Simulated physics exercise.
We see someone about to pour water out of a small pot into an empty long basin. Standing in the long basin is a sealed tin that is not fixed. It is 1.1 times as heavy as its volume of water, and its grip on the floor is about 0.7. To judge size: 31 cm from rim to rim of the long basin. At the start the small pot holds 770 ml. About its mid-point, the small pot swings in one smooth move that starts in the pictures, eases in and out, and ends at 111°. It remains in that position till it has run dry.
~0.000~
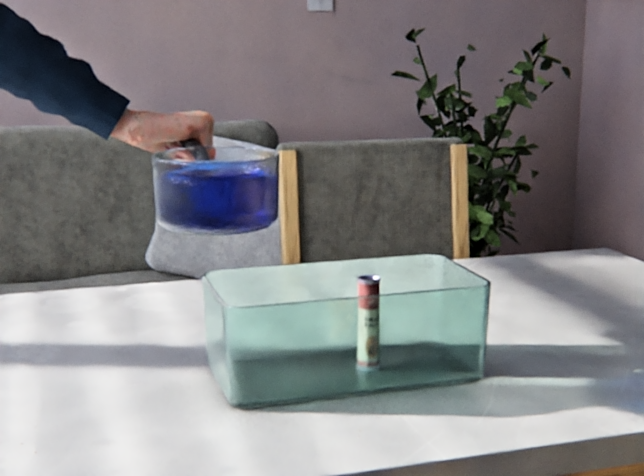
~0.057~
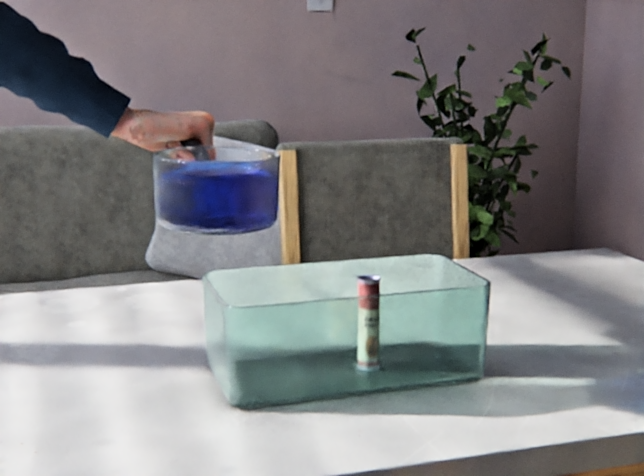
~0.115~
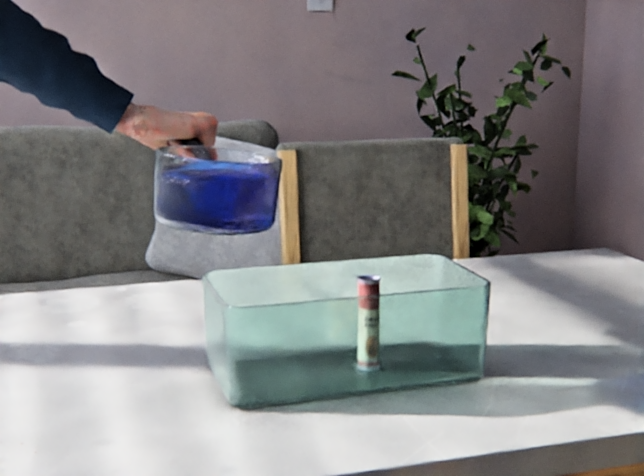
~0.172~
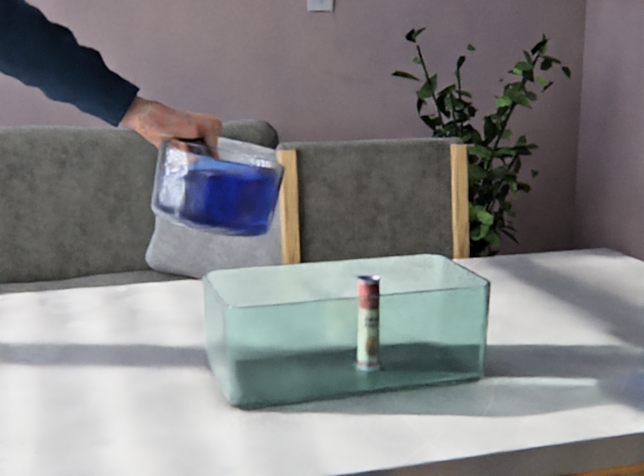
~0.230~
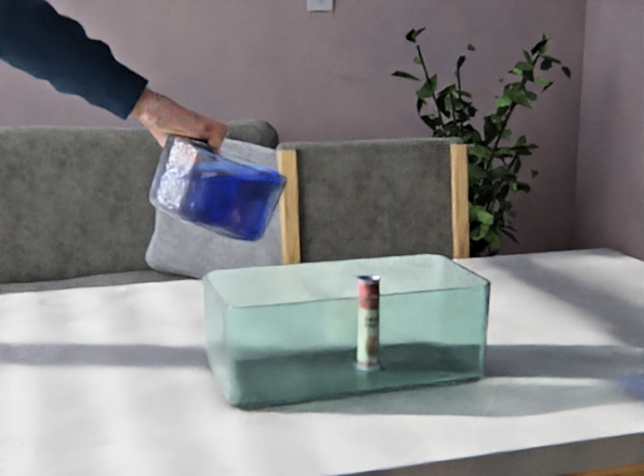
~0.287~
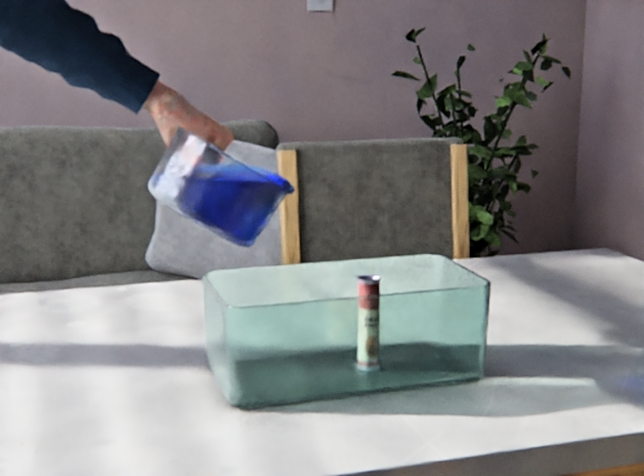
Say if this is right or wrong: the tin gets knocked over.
Wrong, it stays standing.
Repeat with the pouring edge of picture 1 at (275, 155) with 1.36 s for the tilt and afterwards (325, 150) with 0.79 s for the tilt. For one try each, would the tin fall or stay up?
In the first try it remains standing; in the second it comes down.
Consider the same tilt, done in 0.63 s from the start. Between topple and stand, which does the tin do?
Holds steady.
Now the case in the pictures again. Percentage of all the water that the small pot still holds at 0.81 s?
Close to 4 percent of the whole amount.
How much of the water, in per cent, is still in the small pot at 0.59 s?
About 28 percent.
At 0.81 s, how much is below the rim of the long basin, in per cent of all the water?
Roughly 92 percent of it.
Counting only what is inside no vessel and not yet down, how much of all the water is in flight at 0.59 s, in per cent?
Roughly 32 percent.
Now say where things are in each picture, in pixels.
Tilt 0°; pouring edge (276, 154); surface from (156, 172) to (273, 167); the long basin's rim runs from (213, 291) to (466, 270); the tin's top is at (369, 282), in the first frame.
Tilt 1°; pouring edge (277, 156); surface from (156, 172) to (274, 168), in the second frame.
Tilt 6°; pouring edge (279, 160); surface from (158, 171) to (275, 169), in the third frame.
Tilt 12°; pouring edge (281, 168); surface from (159, 171) to (278, 170), in the fourth frame.
Tilt 22°; pouring edge (283, 178); surface from (159, 172) to (281, 171), in the fifth frame.
Tilt 32°; pouring edge (283, 191); surface from (156, 174) to (280, 180); 3 per cent is over the edge, in the sixth frame.
After 0.59 s the tilt is 94° and 29 per cent is still to pour; the tin stands where it began.
After 0.81 s the tilt is 111° and 4 per cent is still to pour; the tin stands where it began.
After 1.04 s the tilt is 111° and 0 per cent is still to pour; the tin stands where it began.
After 1.29 s the tilt is 111° and 0 per cent is still to pour; the tin stands where it began.
In the end the tin stands where it began.
